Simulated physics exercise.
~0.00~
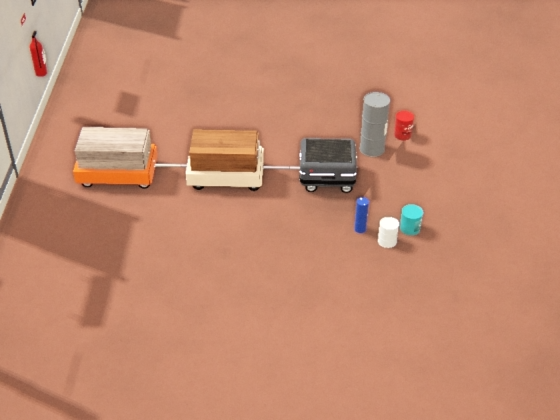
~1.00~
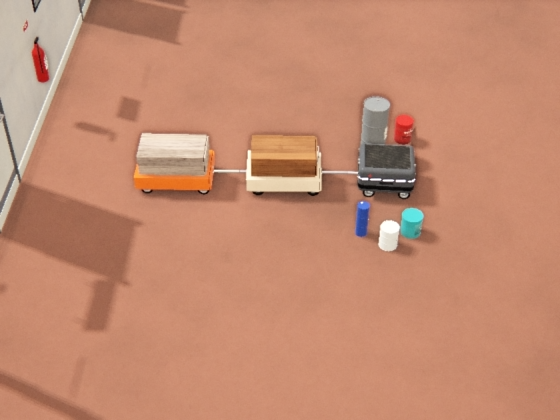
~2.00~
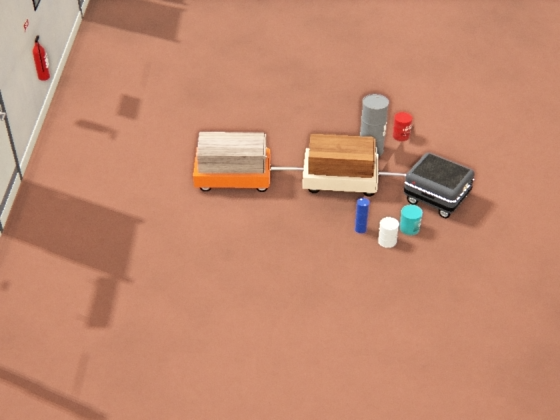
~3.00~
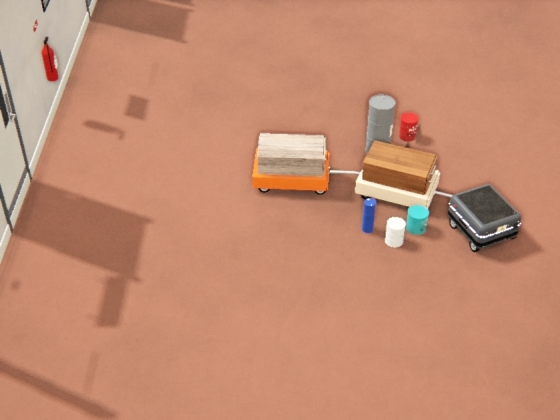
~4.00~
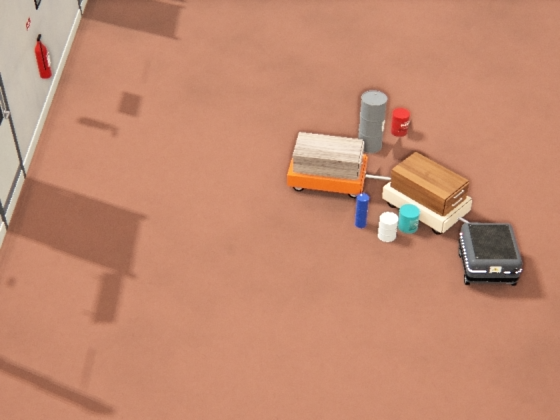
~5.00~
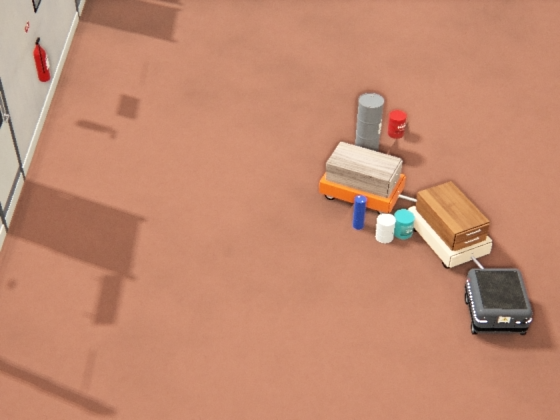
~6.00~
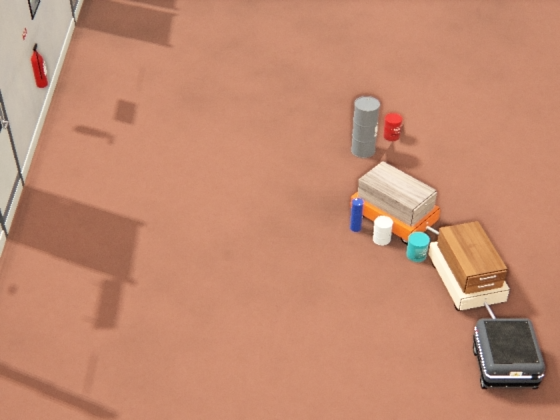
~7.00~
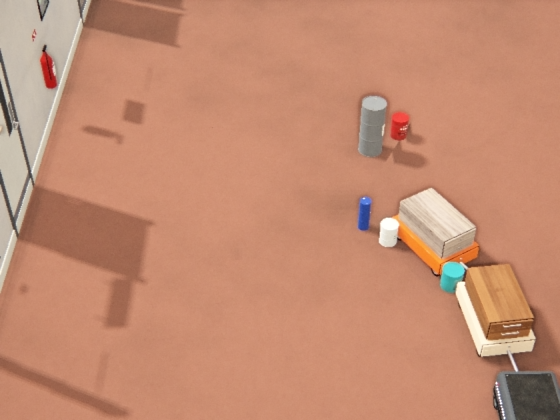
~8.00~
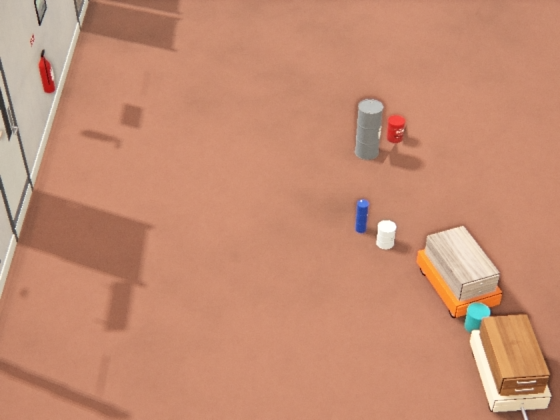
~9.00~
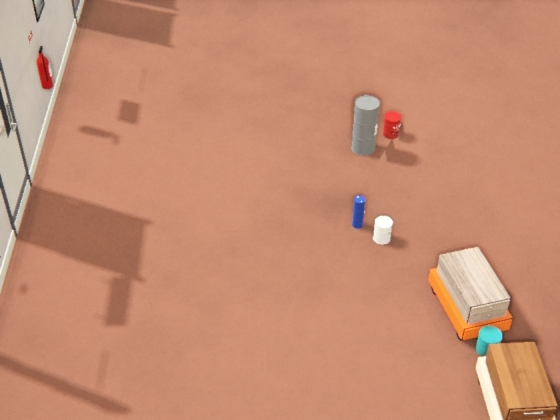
At the start, a dark tug pulls two carts, a cream one with a brown load and an orange one with a pale load, rightward past a grey drum, a red pail, and blue, white and turquoise containers. The tug passes between the items, then curves down toward the lower right. The carts follow, cutting inside its path, and the turquoise pail begins to slide down and right beside them. The tug leaves view at the bottom corner. At the end, the pail, still upright, sits far from its spot between the carts, while the other four items stand in place.
